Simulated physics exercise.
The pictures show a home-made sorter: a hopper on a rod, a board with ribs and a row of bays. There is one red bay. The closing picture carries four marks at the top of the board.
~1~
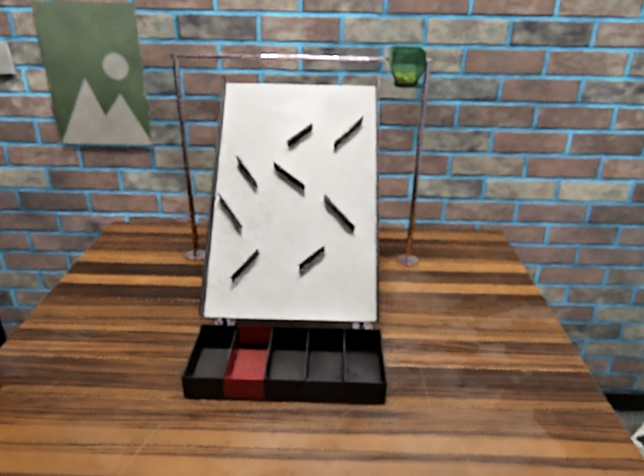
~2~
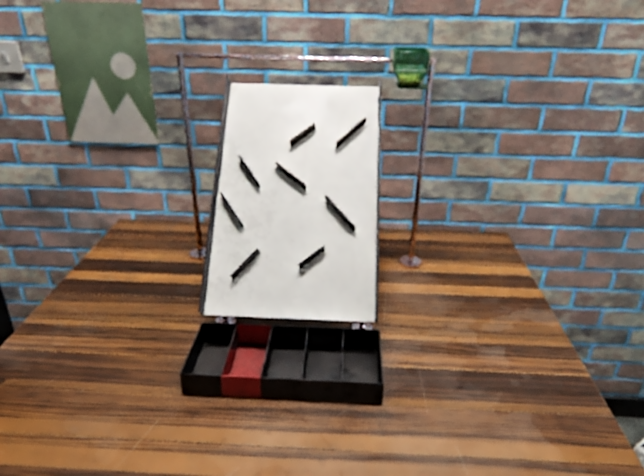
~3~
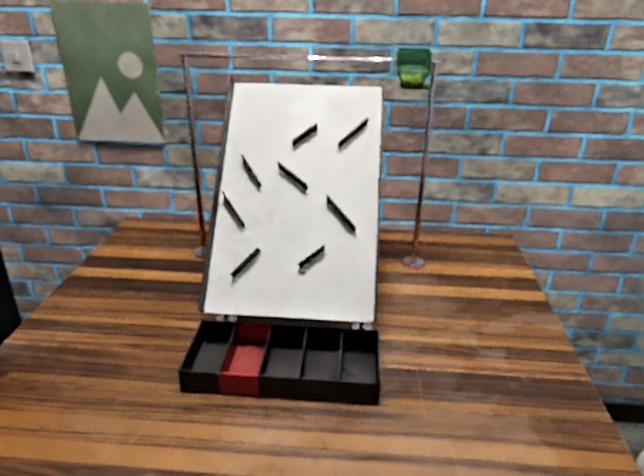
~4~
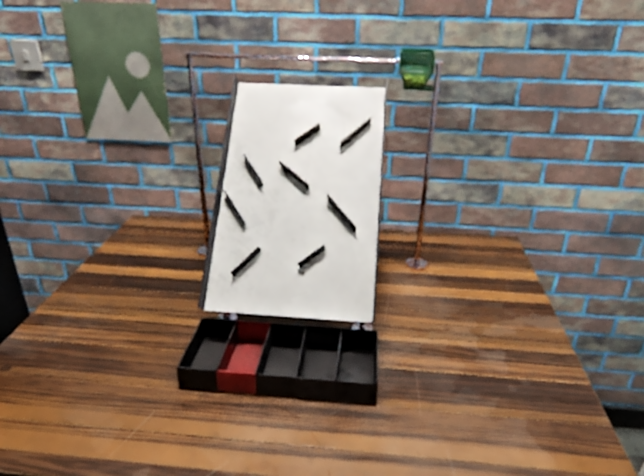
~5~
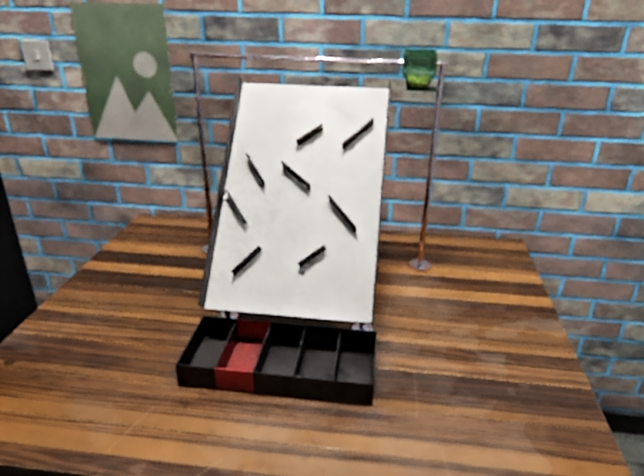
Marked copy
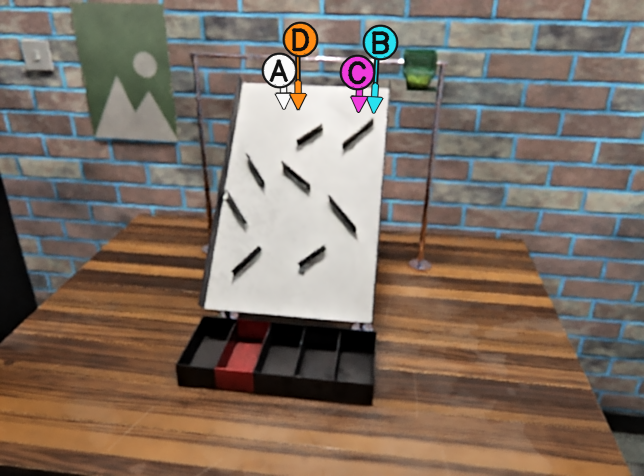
The view drifted slightly around a white board with dark, slanted ribs on a striped wooden table, while the green hopper on the rod above and the row of bays below, one red, stayed still.
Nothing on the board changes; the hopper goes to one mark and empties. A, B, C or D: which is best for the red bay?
Take C.
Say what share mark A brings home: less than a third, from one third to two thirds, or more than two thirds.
Less than a third.
On the marked copy, mark A meets the board at (283, 103); mark B meets the board at (374, 107); mark C meets the board at (358, 106); mark D meets the board at (298, 103).
Choosing A, a small share in the red bay, close to half in other bays, close to a third outside the box.
Choosing B, close to a third in the red bay, close to half in other bays, a small share outside the box.
Choosing C, close to half in the red bay, close to a third in other bays, a small share outside the box.
Choosing D, a small share in the red bay, close to two thirds in other bays, close to a quarter outside the box.
